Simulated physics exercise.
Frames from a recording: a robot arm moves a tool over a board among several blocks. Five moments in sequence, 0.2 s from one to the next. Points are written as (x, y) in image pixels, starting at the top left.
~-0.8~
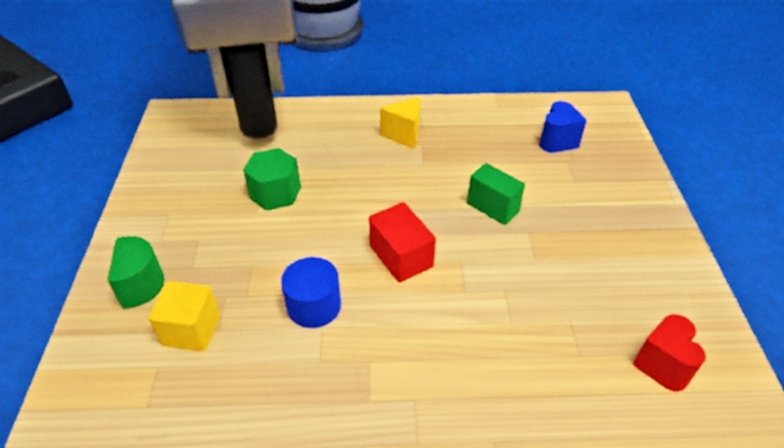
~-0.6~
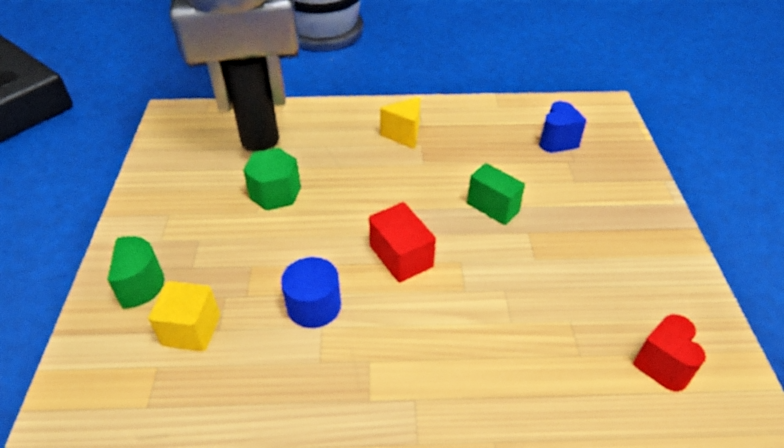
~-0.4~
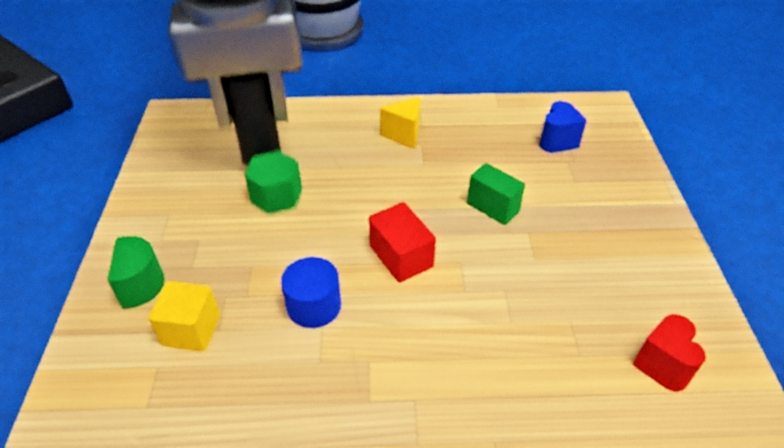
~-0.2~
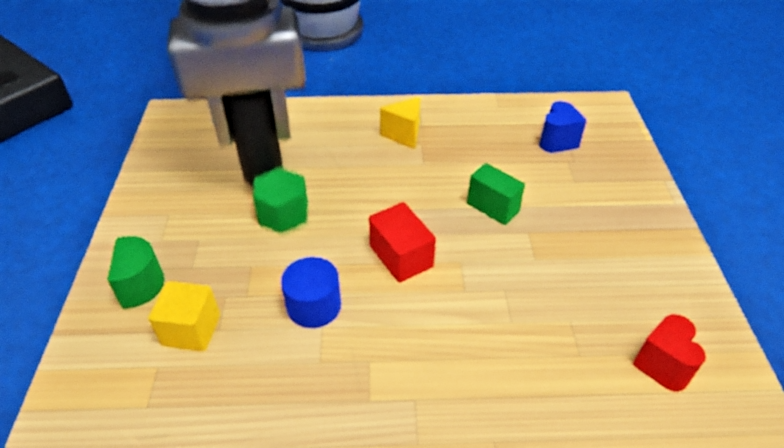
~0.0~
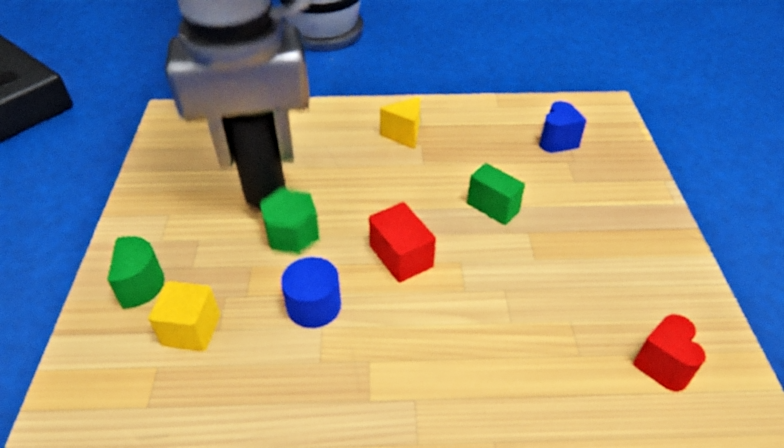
A light wooden board on a blue surface is seen from above at an angle by a still camera. Scattered on it are green, yellow, blue and red blocks, including a green hexagon at upper left, a blue cylinder below it and a red heart at lower right. A robot arm's black tool moves toward the viewer, meets the hexagon and pushes it forward and slightly right.
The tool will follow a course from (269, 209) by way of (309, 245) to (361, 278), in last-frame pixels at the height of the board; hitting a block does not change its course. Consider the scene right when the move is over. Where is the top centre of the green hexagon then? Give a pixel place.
If I read the scene right, the answer is (373, 291).
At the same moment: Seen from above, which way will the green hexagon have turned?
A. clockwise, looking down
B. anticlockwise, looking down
It's A.
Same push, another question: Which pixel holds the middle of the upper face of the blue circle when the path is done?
At (319, 316).
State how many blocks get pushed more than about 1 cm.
Total moved: Two.
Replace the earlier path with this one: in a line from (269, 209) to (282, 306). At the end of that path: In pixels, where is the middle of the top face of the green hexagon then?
My prediction: (327, 253).
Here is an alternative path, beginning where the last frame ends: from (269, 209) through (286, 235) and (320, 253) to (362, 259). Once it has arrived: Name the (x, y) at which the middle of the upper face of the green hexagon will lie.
Just about (364, 270).
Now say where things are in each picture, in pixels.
The first frame shows tool tip (259, 128); block tops, green hexagon (270, 164); blue circle (310, 278); red rectangular block (402, 227).
The second frame shows tool (261, 141); blocks unchanged.
The third frame shows tool (262, 157); green hexagon (272, 168).
The fourth frame shows tool (264, 175); green hexagon (279, 186).
The fifth frame shows tool (266, 196); green hexagon (288, 207); blue circle (310, 278); red rectangular block (402, 227).
On the path given first. One third of the way, tool (292, 220); green hexagon (311, 235), turned 15° clockwise; blue circle (311, 281).
Two thirds of the way, tool (323, 243); green hexagon (343, 262), turned 20° clockwise; blue circle (317, 306).
At the end, tool (360, 265); green hexagon (373, 291), turned 45° clockwise; blue circle (319, 316); red rectangular block in place.
